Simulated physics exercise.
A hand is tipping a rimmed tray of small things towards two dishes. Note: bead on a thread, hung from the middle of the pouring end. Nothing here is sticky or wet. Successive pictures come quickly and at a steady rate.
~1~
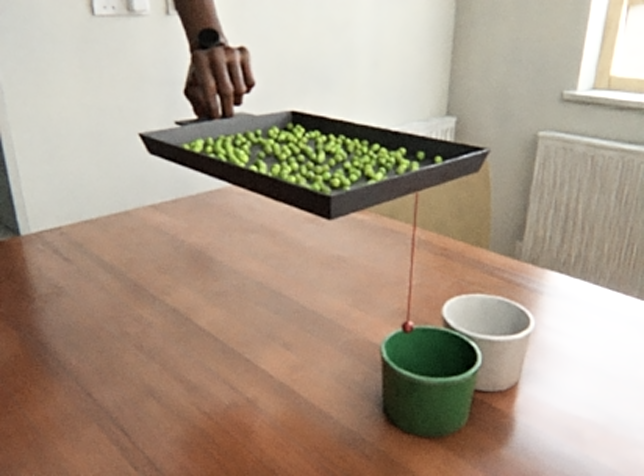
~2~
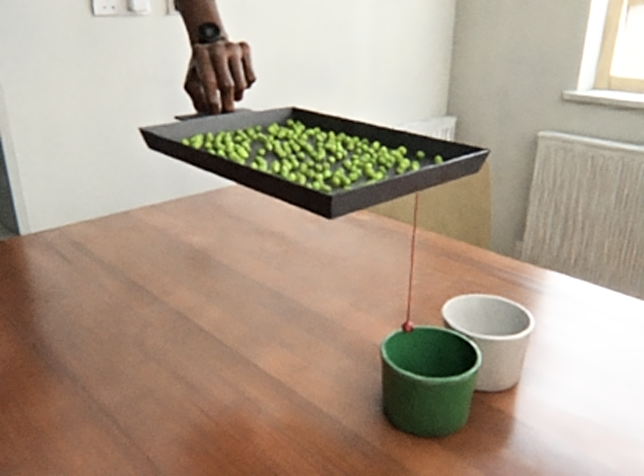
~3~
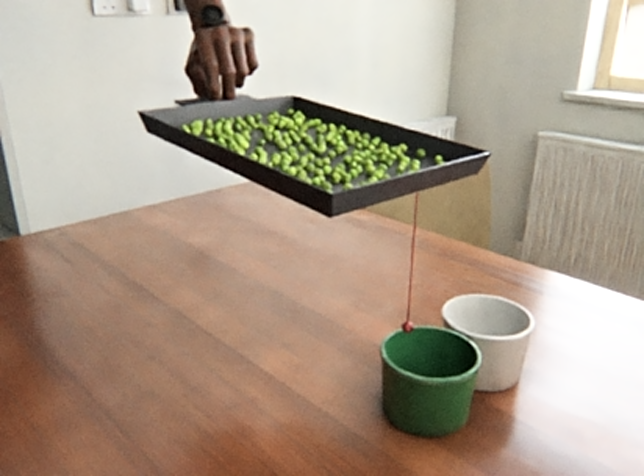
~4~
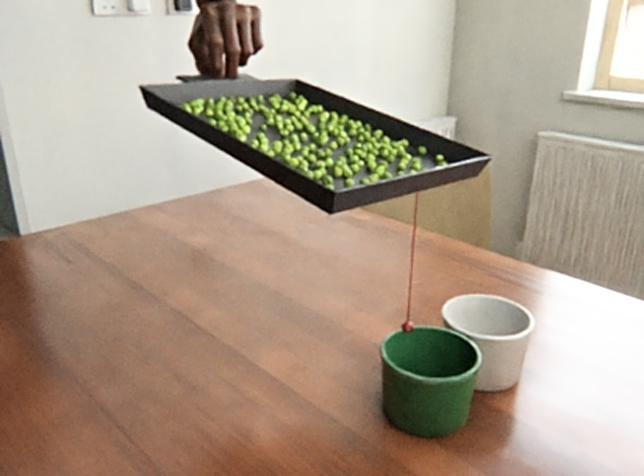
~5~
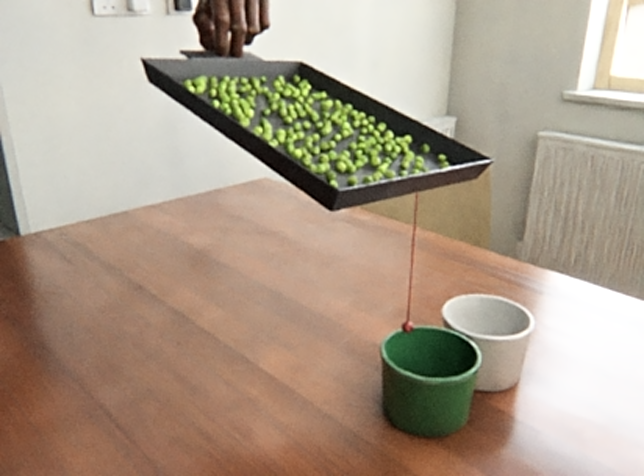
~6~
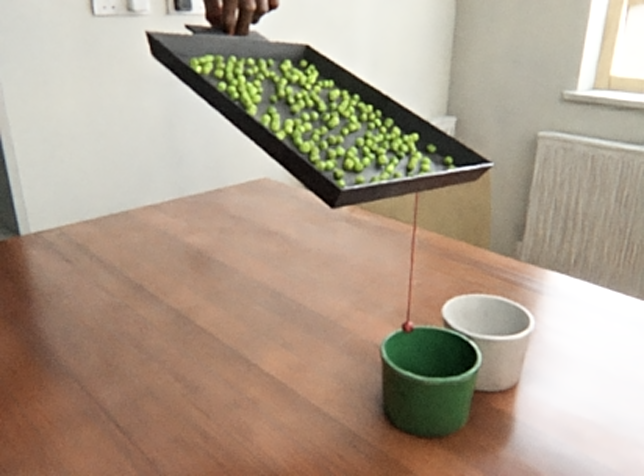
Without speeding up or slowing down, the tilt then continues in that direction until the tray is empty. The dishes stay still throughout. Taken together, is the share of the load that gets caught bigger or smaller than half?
Bigger.
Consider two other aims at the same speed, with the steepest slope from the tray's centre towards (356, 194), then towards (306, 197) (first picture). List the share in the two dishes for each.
Roughly 0 per cent, and 0 per cent.
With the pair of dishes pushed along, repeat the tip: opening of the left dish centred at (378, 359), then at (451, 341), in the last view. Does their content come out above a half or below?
First under half, then over half.
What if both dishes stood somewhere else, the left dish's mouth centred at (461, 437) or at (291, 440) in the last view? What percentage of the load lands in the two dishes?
Close to 0 in a hundred, then close to 0 in a hundred.
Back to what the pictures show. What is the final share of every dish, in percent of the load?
Left dish: Around 20 in a hundred; right dish: Around 60 in a hundred.
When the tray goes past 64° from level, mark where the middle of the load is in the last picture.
The middle of the pieces lands at roughly (456, 177).
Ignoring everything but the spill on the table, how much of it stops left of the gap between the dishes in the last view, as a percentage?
Around 0 percent of the pieces.
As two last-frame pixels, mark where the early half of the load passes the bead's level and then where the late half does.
Early half: (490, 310); late half: (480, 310).
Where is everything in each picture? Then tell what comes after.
The first frame shows corners of the pouring end at (330, 192) and (480, 149), level; middle of the load at (312, 157), dried peas; left dish at (468, 396); right dish at (523, 354); bead on its thread at (407, 327).
The second frame shows corners of the pouring end at (331, 191) and (481, 149), level; middle of the load at (313, 155).
The third frame shows corners of the pouring end at (332, 189) and (482, 151), tipped barely, lowest at the right corner; middle of the load at (313, 147).
The fourth frame shows corners of the pouring end at (335, 187) and (483, 154), tipped a little, lowest at the right corner; middle of the load at (315, 137).
The fifth frame shows corners of the pouring end at (338, 185) and (484, 158), tipped clearly, lowest at the right corner; middle of the load at (318, 126).
The sixth frame shows corners of the pouring end at (342, 183) and (485, 161), tipped clearly, lowest at the right corner; middle of the load at (326, 118), about half on the move; left dish at (468, 396); right dish at (523, 354).
Soon after the last picture, tray tipped steeply; most on the tray; a small part in the air.
A little later, tray tipped past a quarter turn; a small part on the tray; a small part in the left dish; about a third in the right dish; a small part outside both; about a third in the air.
Later still, tray tipped past a quarter turn; about a quarter in the left dish; about two thirds in the right dish; about a quarter outside both; a stray few in the air.
At rest, tray tipped past a quarter turn; about a quarter in the left dish; about two thirds in the right dish; about a quarter outside both; a stray few in the air.
